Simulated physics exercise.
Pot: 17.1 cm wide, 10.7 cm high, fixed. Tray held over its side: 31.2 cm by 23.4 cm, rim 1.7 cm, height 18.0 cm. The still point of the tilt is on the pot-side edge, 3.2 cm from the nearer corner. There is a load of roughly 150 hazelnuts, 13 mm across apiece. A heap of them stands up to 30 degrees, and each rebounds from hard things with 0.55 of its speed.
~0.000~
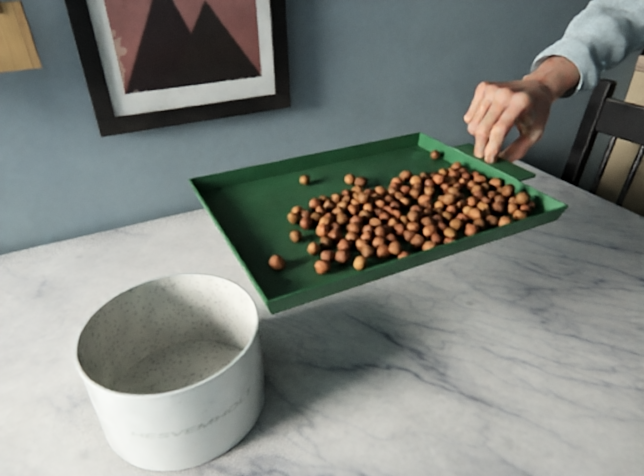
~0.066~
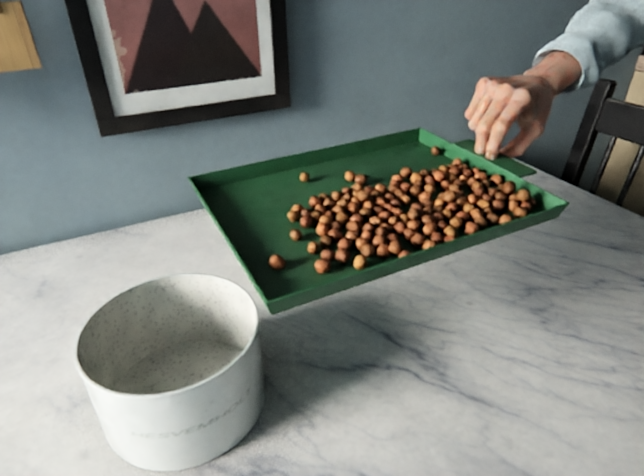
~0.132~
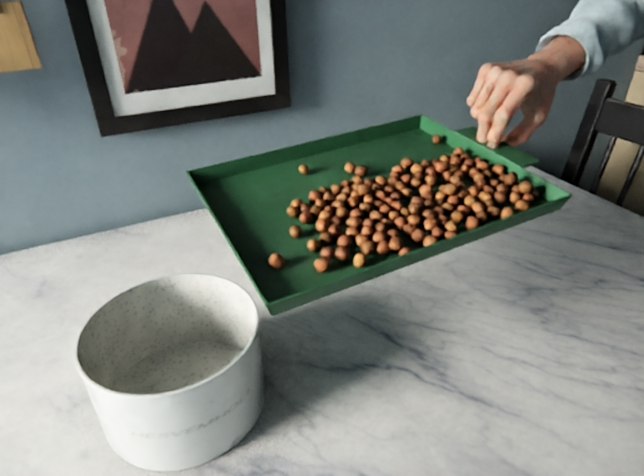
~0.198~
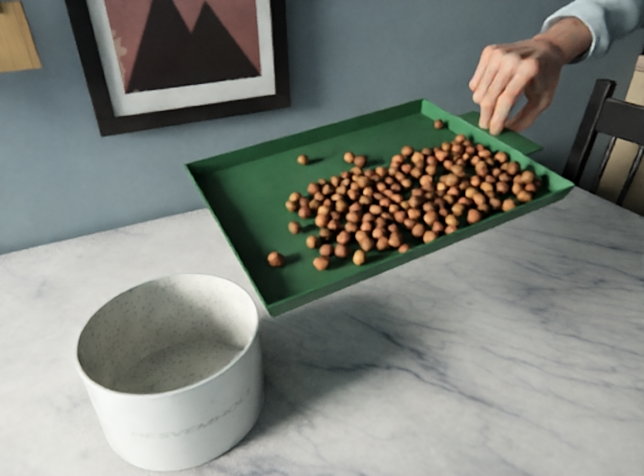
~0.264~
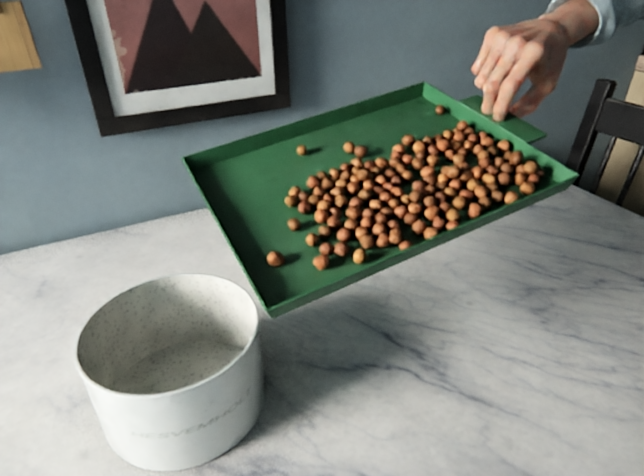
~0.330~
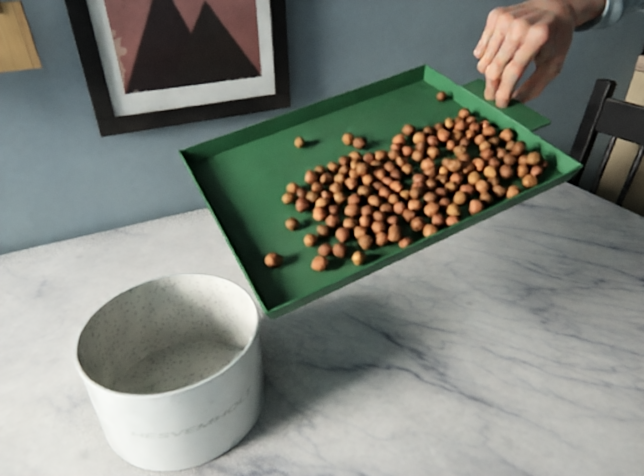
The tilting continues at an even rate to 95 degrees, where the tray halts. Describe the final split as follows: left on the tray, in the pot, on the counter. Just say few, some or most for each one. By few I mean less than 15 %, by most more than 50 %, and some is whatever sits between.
I would say tray few, pot few, counter most.
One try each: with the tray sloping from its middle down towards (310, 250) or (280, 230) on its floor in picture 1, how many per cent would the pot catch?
The share comes to roughly 15 in a hundred, then roughly 70 in a hundred.
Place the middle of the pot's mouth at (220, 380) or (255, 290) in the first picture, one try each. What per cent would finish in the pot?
First try about 70 per cent, second try about 0 per cent.
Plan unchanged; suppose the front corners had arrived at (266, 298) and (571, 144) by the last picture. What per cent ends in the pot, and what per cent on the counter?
Final per cent - pot 65, counter 35.
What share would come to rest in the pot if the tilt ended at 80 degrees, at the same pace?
In that case, near 0 percent.
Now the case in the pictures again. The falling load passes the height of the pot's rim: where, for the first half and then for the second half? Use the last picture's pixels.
Roughly (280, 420) to begin with, later roughly (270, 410).
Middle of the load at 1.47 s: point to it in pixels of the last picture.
Estimated load position: Around (351, 198).
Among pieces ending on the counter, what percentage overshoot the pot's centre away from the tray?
Share past the middle: Roughly 50 percent.
Then, at 1.01 s, tilt 52 degrees; the tray holds 100 %, the pot 0 %.
Then, at 1.47 s, tilt 78 degrees; the tray holds 95 %, the pot 0 %.
Then, at 1.99 s, tilt 95 degrees; the tray holds 0 %, the pot 0 %.
In the end, at 2.9 s, tray 0 %, pot 0 %, counter 100 %.
